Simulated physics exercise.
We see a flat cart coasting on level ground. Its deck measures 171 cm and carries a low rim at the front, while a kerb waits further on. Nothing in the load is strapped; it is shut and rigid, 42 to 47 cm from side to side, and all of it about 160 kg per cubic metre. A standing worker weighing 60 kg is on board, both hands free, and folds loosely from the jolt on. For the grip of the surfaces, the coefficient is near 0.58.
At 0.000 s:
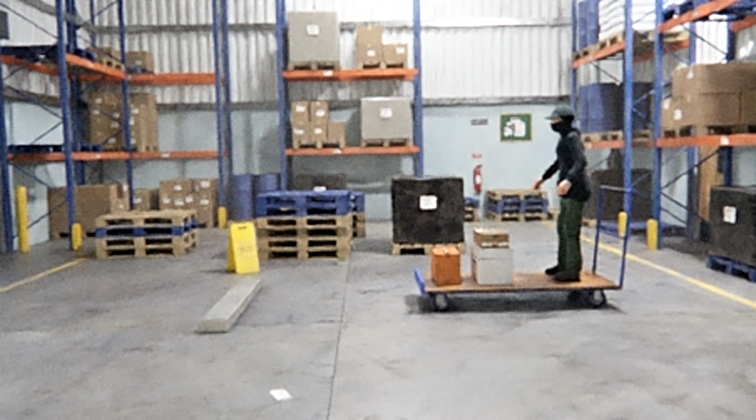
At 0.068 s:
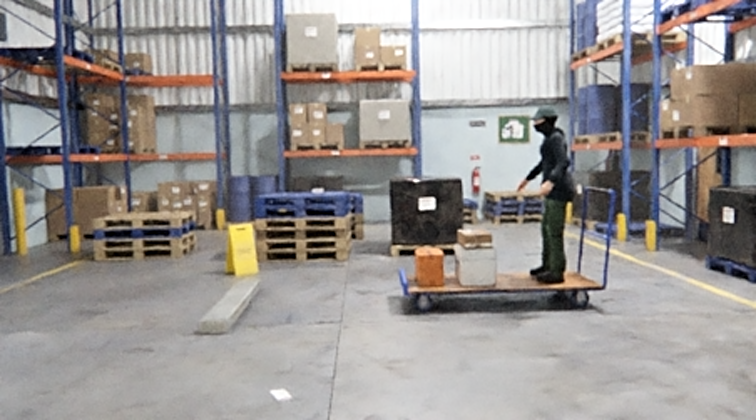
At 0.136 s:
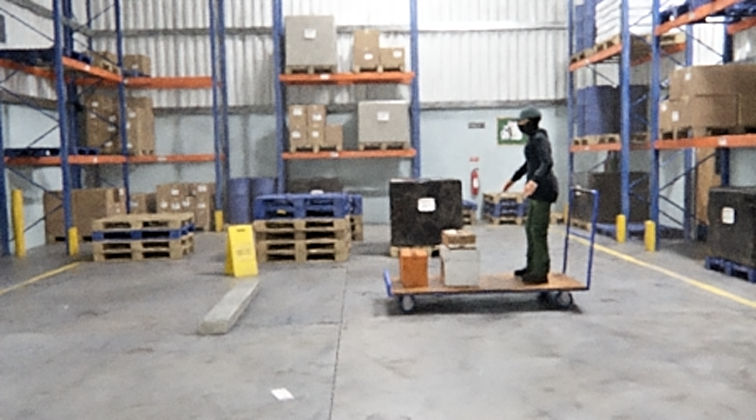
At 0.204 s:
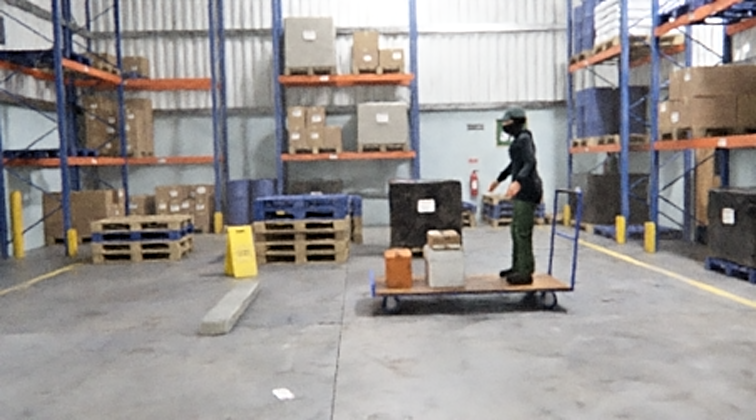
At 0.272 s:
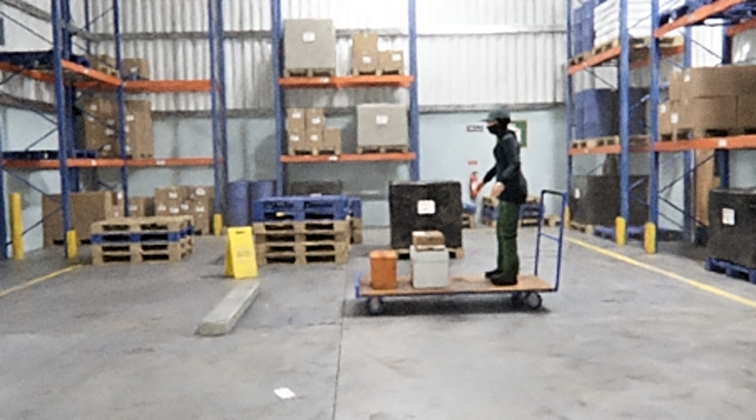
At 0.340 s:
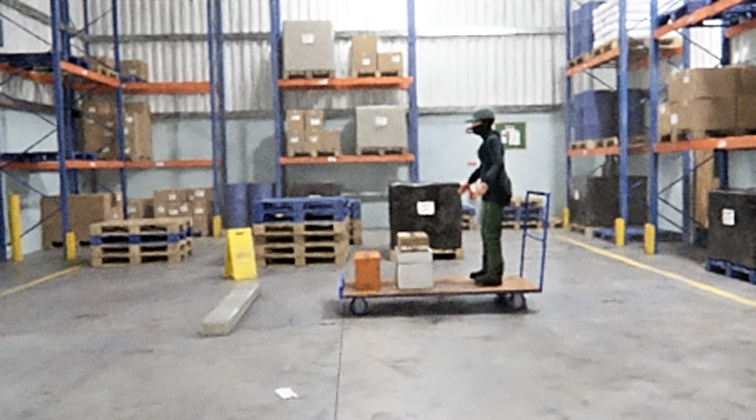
A flat cart rolled steadily left across a warehouse floor, carrying an orange-brown parcel, a pale box with a smaller one on top, and a person in dark clothes standing with hands held out in front.
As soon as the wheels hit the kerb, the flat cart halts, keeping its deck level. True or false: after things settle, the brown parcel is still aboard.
True.
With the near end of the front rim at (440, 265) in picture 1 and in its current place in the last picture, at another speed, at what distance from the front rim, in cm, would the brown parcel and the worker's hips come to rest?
The brown one would stop 80 cm past the front rim, and the hips 80 cm behind it.
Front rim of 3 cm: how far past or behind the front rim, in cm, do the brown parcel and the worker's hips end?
With that rim, brown finishes 10 cm past and the hips stay 50 cm behind.
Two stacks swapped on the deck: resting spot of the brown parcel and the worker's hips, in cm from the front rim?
Outcome - brown: 70 cm past rim; hips: 60 cm behind rim.
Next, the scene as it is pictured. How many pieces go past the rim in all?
The number of pieces is 0.
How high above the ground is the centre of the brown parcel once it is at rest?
Near 60 cm above the ground.
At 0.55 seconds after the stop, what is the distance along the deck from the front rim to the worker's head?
Position: Around 0 cm past the rim.
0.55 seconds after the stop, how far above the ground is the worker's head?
The head is some 80 cm up from the ground.
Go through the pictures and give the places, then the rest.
In the first picture, brown parcel (491, 238), hips (574, 190), rim corner (423, 290); 0 cm covered, 168 to go.
In the second picture, brown parcel (474, 239), hips (558, 191), rim corner (406, 291); 15 cm covered, 153 to go.
In the third picture, brown parcel (459, 239), hips (542, 191), rim corner (390, 292); 29 cm covered, 139 to go.
In the fourth picture, brown parcel (443, 240), hips (527, 192), rim corner (373, 293); 44 cm covered, 124 to go.
In the fifth picture, brown parcel (428, 241), hips (512, 193), rim corner (357, 294); 58 cm covered, 110 to go.
In the sixth picture, brown parcel (413, 242), hips (496, 193), rim corner (341, 295); 73 cm covered, 95 to go. Speed about 2.1 m/s.
After 0.78 s the deck stops.
After 1.03 s the brown parcel is 31 cm behind the rim, tilted 10°, near (268, 245) in the last picture's view.
After 1.33 s the brown parcel is 29 cm behind the rim, tilted 5°, near (266, 245) in the last picture's view.
After 1.78 s the brown parcel is 37 cm behind the rim, tilted 0°, near (275, 246) in the last picture's view.
At rest, 3.9 s, nothing is past the rim; behind it, brown parcel, white toolbox, orange carton and the worker's hips.
